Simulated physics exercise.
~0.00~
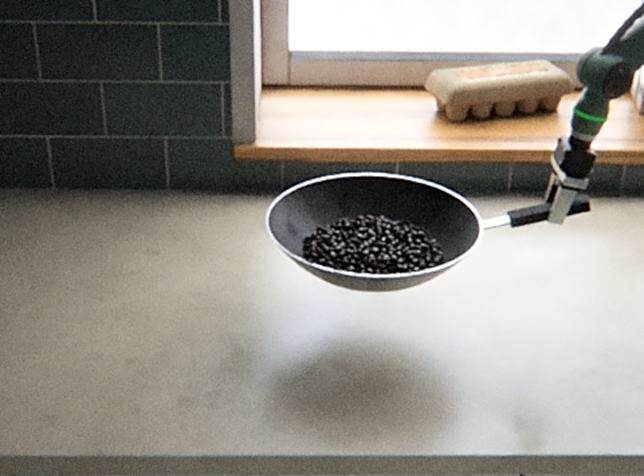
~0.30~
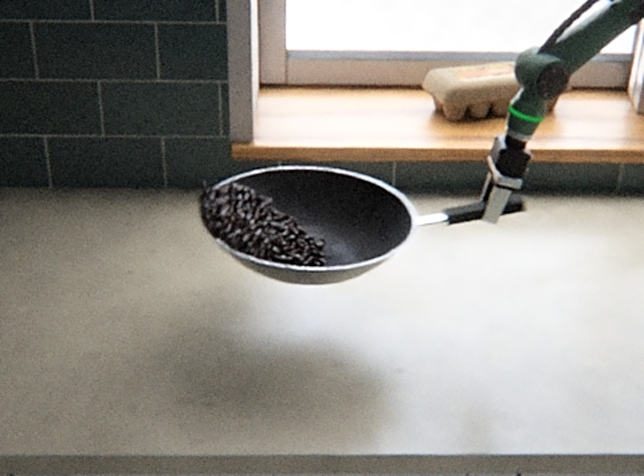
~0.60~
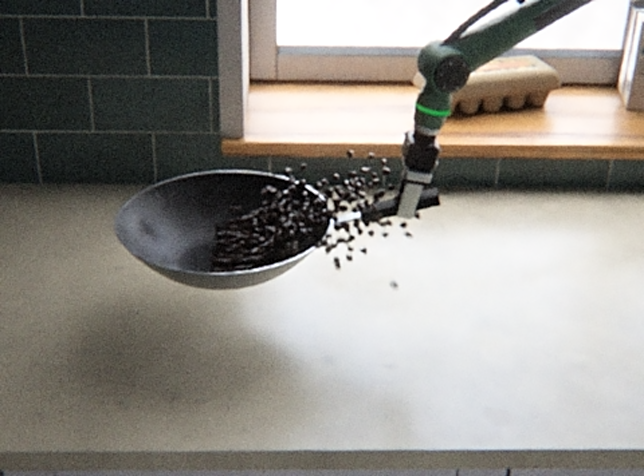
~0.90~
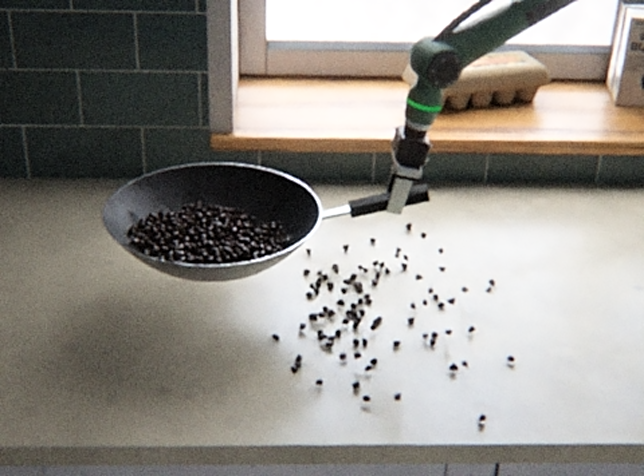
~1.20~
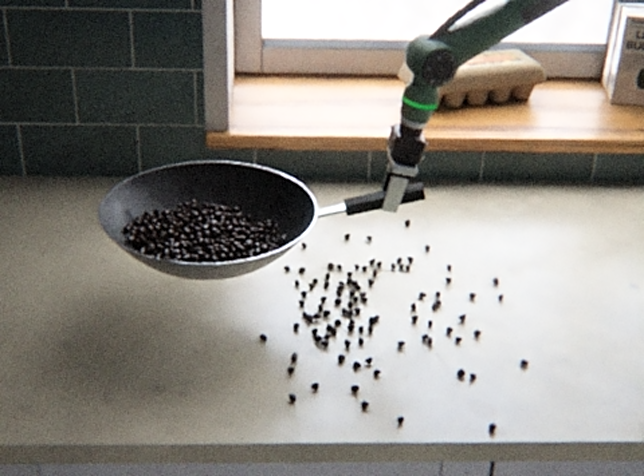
In the video, a green robot arm holds a wok of dark beans above a counter and moves it left, making the beans surge up the left side, then spill over the right rim. The wok stops, still holding most beans, with many scattered across the counter.
